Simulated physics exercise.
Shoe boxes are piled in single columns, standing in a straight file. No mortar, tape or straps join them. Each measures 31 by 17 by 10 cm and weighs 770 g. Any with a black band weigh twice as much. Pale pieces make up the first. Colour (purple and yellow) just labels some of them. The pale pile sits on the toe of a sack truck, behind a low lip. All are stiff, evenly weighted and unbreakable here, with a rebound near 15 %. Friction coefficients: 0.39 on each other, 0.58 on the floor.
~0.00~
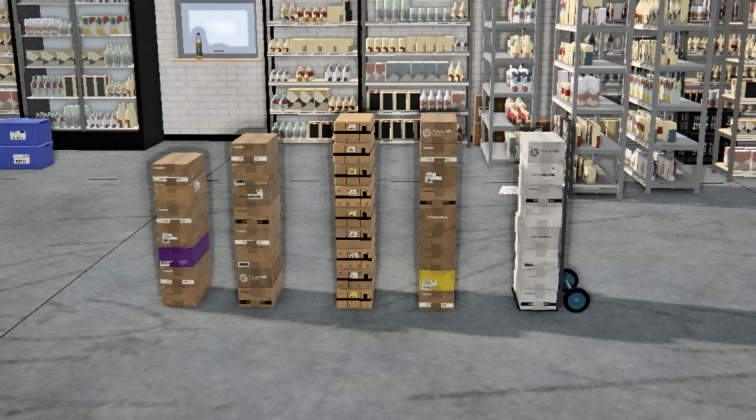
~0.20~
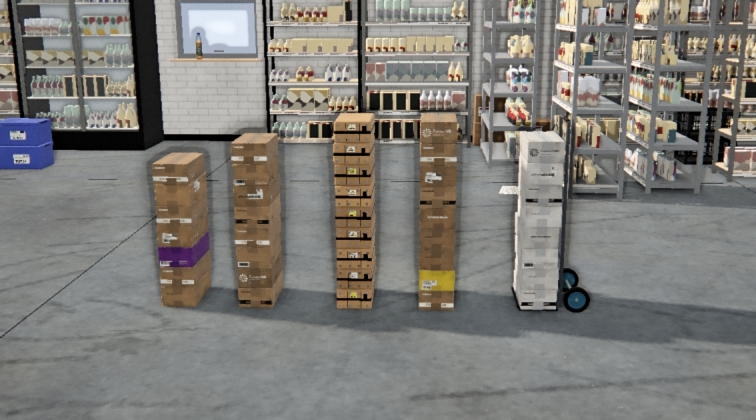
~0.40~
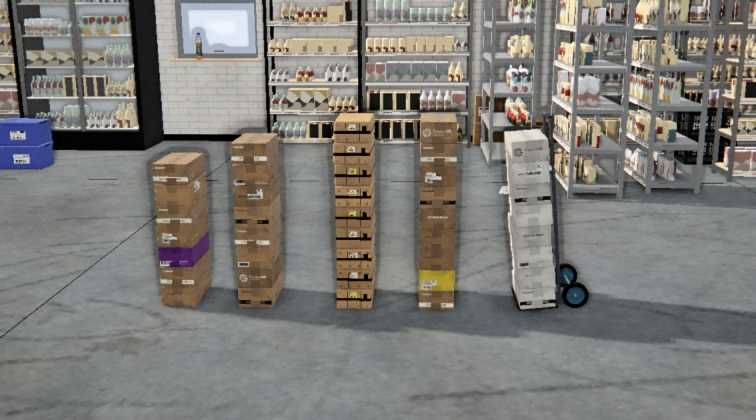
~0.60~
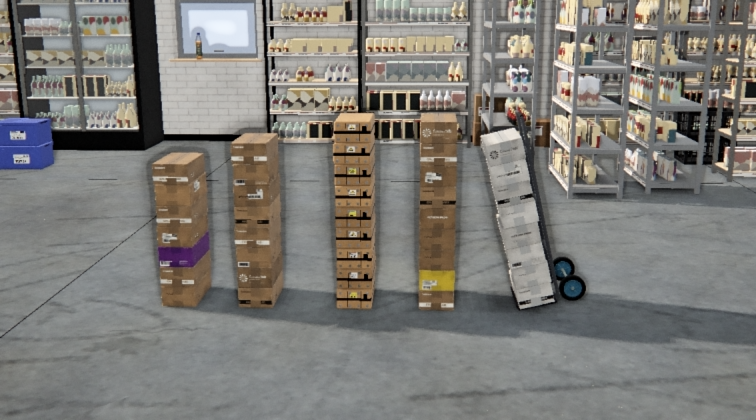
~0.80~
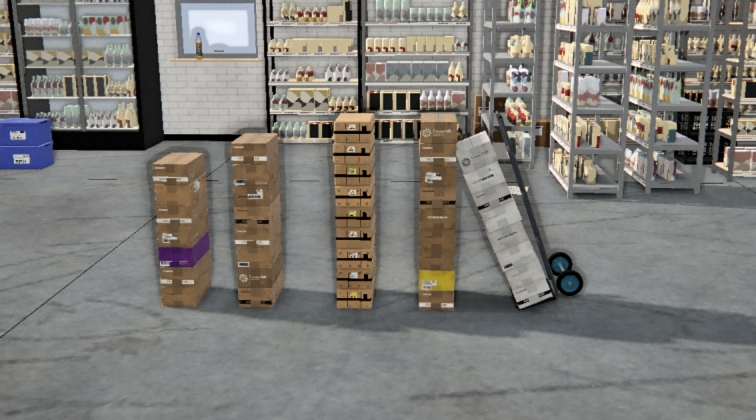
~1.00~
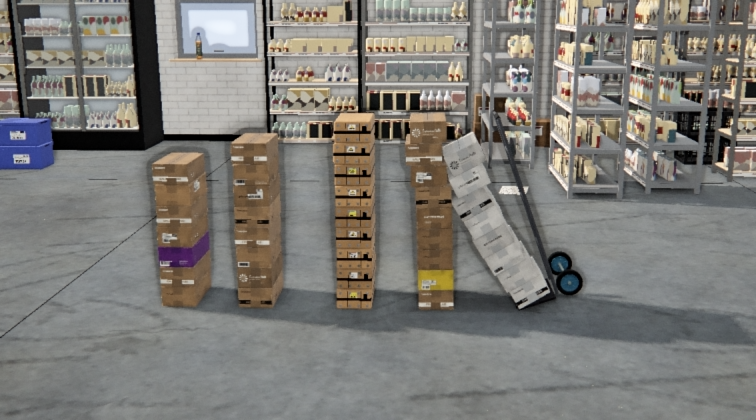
The footage shows five columns of boxes in a row on a store floor; the pale column at the right, on a hand truck, tilts left with it, then bends and leans against the neighboring brown column, whose upper boxes shift slightly.
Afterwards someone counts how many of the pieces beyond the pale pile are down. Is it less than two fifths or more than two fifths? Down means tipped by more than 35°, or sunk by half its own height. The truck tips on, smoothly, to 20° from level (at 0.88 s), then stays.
The part is upwards of two fifths.
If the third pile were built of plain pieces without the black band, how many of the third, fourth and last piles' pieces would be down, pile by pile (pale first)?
Then third 8, fourth 8, last 7.
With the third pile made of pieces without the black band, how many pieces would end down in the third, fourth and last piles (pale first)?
Then third 8, fourth 8, last 7.
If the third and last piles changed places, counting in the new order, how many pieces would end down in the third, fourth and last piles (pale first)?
Then third 7, fourth 8, last 9.
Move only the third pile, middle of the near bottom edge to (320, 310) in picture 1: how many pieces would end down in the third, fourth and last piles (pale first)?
Then third 9, fourth 7, last 6.
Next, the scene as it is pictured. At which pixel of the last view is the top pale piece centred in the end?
Near (388, 219).
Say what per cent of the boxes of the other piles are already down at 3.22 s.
By then 85 per cent.
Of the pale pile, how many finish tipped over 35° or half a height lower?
8 of them.
Around 1.52 s, 8 of the pale pile down; none of the 33 other boxes down, 13 disturbed; yellow box tipped 21°.
Around 2.18 s, 8 of the pale pile down; 12 of the 33 other boxes down; yellow box tipped 36°.
Around 2.60 s, 8 of the pale pile down; 22 of the 33 other boxes down; yellow box tipped 46°, 55 mm lower; purple box tipped 18°.
Around 3.22 s, 8 of the pale pile down; 28 of the 33 other boxes down; purple box on its side; yellow box tipped 47°, 57 mm lower.
Finally (4.9 s), 8 of the pale pile down; 29 of the 33 other boxes down; purple box on its side; yellow box tipped 47°, 57 mm lower. That is 88 per cent. Seen by the last camera, middles, purple box near (90, 278), yellow box near (404, 281).
